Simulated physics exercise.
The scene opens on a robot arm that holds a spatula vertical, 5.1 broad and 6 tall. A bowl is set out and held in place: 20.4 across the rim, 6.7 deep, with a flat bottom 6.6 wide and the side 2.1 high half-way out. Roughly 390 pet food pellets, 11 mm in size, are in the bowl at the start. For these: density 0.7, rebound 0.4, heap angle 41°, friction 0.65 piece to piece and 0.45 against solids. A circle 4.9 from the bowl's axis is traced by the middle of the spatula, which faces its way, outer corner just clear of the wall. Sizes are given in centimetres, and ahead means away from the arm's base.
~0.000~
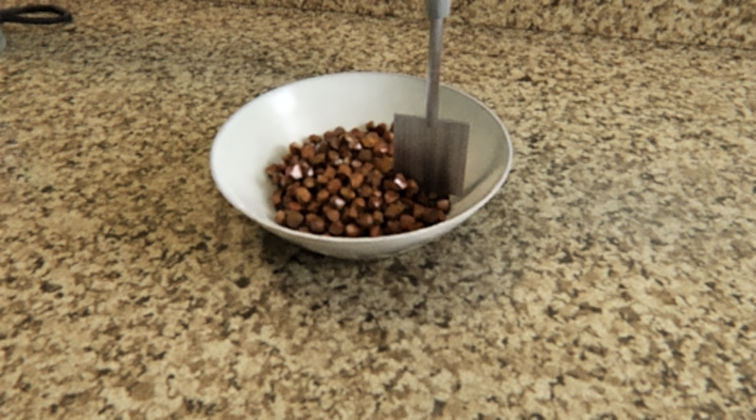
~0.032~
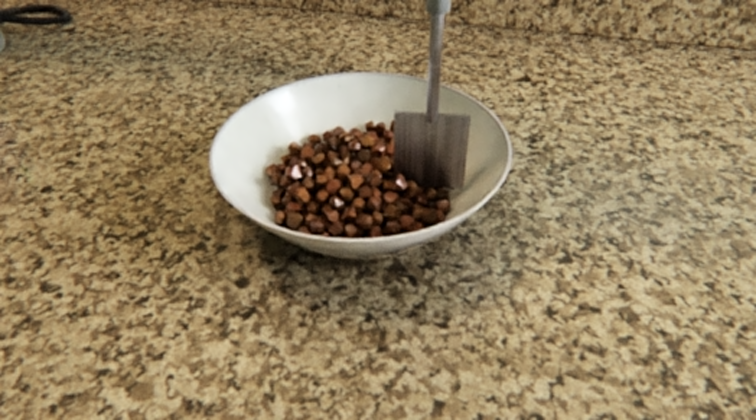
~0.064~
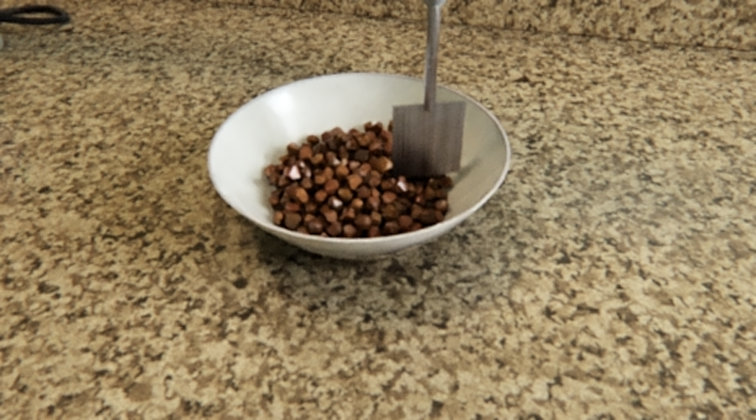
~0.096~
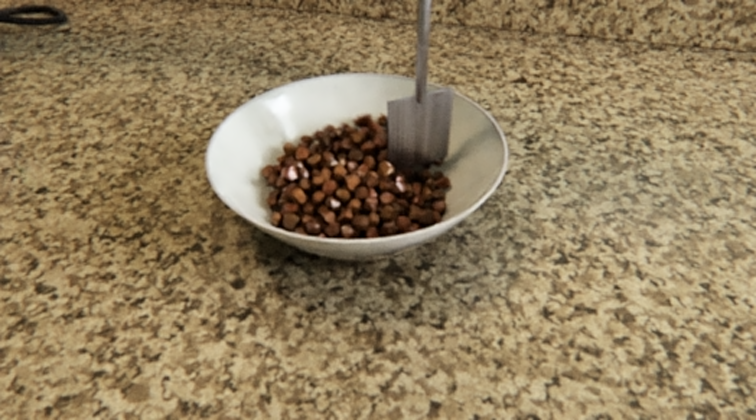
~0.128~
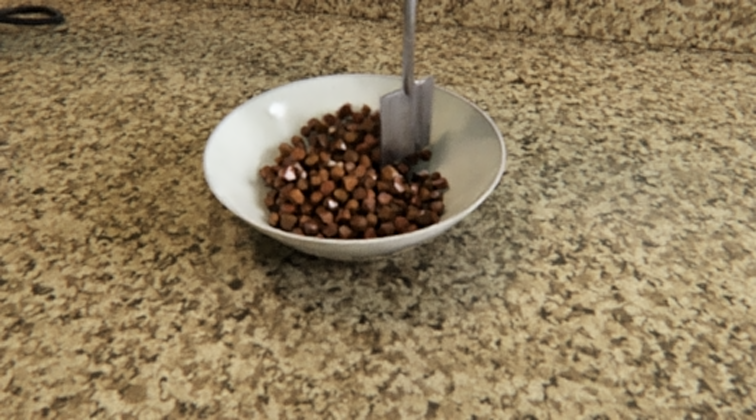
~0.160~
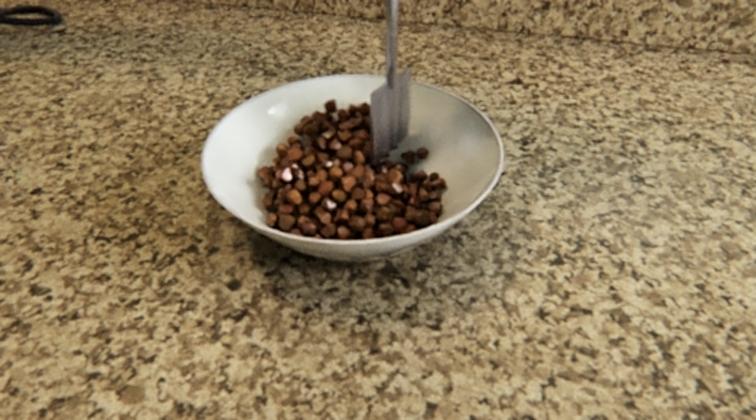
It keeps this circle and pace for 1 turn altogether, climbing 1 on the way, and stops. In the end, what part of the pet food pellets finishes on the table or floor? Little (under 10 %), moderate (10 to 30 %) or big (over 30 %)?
Little.
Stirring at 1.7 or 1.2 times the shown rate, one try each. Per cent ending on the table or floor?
15 % and 5 %.
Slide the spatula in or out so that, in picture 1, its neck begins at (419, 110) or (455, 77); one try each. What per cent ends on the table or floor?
Roughly 5 % and 0 %.
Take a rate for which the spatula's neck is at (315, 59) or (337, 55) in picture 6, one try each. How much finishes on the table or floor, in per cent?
Well, about 20 percent the first time and about 15 percent the second.
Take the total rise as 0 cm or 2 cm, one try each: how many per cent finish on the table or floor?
Trial one: Roughly 10 %; trial two: Roughly 0 %.
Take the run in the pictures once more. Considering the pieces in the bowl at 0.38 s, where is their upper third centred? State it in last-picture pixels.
Roughly at (285, 175).
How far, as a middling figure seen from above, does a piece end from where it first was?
Somewhere around 2 centimetres.
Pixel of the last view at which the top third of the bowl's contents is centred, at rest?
Roughly at pixel (402, 172).
After 0.38 s, 182° round, highest piece 8 above the table; 389 in the bowl, 1 in flight or on the tool.
After 0.60 s, 294° round, highest piece 9 above the table; 382 in the bowl, 5 on the table or floor, 3 in flight or on the tool.
After 0.91 s, 0° round, highest piece 7 above the table; 376 in the bowl, 14 on the table or floor.
After 1.61 s, 0° round, highest piece 7 above the table; 376 in the bowl, 14 on the table or floor.
At rest, 376 in the bowl, 14 on the table or floor. That is 4 % on the table or floor.
